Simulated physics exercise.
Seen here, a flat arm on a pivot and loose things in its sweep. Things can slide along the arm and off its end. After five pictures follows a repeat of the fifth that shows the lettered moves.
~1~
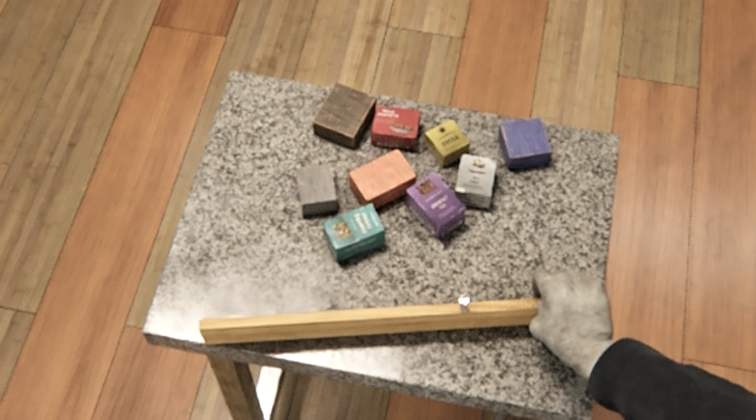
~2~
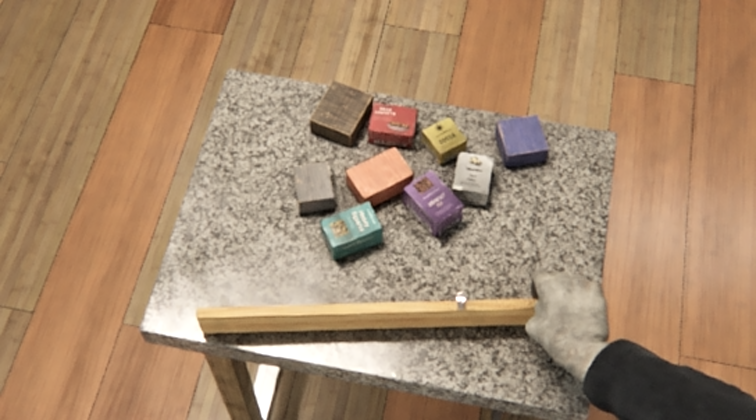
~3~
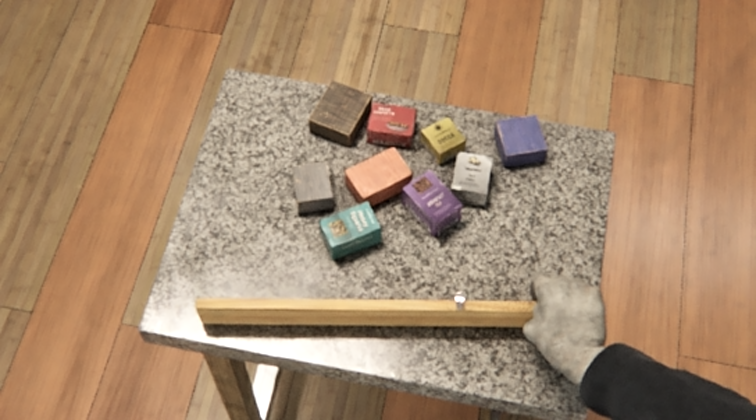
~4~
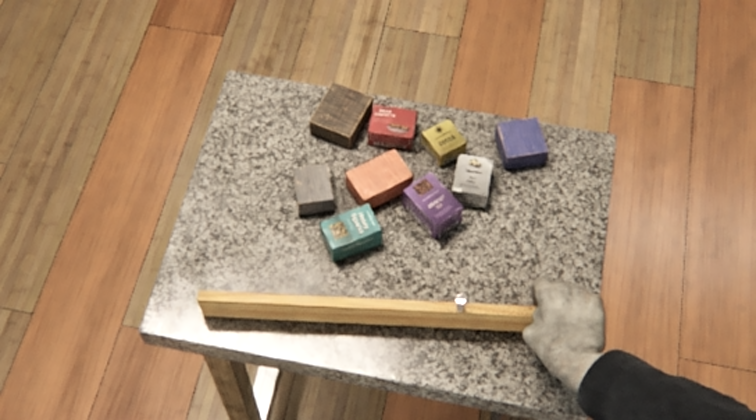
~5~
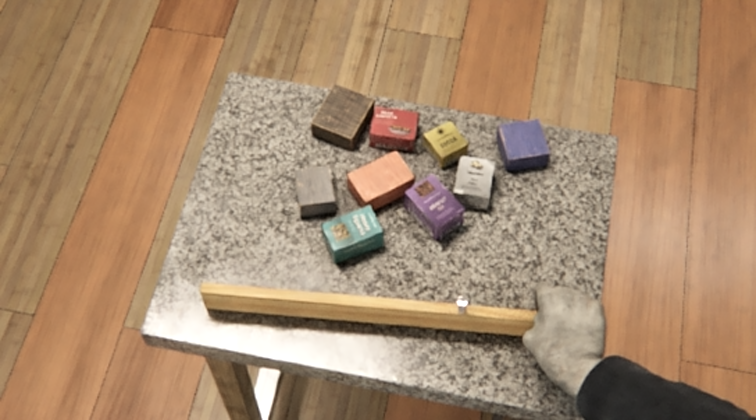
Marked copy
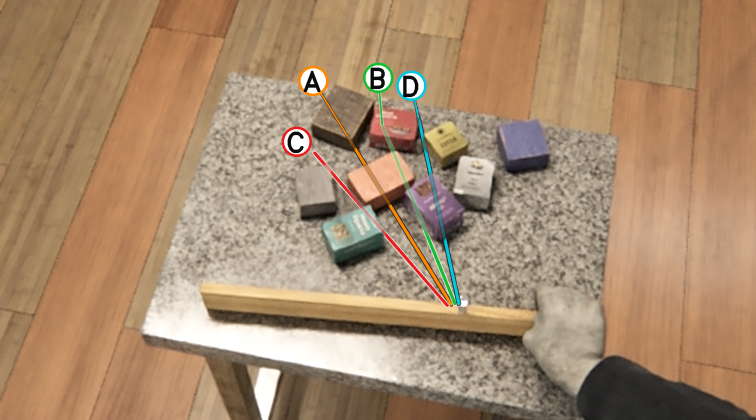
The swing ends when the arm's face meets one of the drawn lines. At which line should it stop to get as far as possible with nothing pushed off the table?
Nothing falls up to B.
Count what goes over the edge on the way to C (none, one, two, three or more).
In all, none.
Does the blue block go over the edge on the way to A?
No.
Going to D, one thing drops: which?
The red packet.
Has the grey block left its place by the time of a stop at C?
By then, yes.
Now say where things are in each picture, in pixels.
Black block (345, 115); white box (475, 181); arm (326, 316), in the first picture.
Arm (323, 310); blue block (522, 141), in the second picture.
Arm (322, 304); red packet (391, 126), in the third picture.
Arm (323, 301); purple packet (433, 206), in the fourth picture.
Arm (325, 298); black block (343, 117); white box (474, 183); orange block (381, 182), in the fifth picture.
On the copy, A at (397, 216); B at (417, 209); C at (379, 226); D at (438, 206).
On B. First, arm (343, 249); turquoise box (358, 229); blue block (523, 145).
Then, arm (380, 213); black block (344, 106); grey block (347, 153).
Finally, arm (415, 198); red packet (438, 106); black block (350, 100); nothing has fallen.
By contrast, A is safe but short; C is safe but short; D drops the red packet.
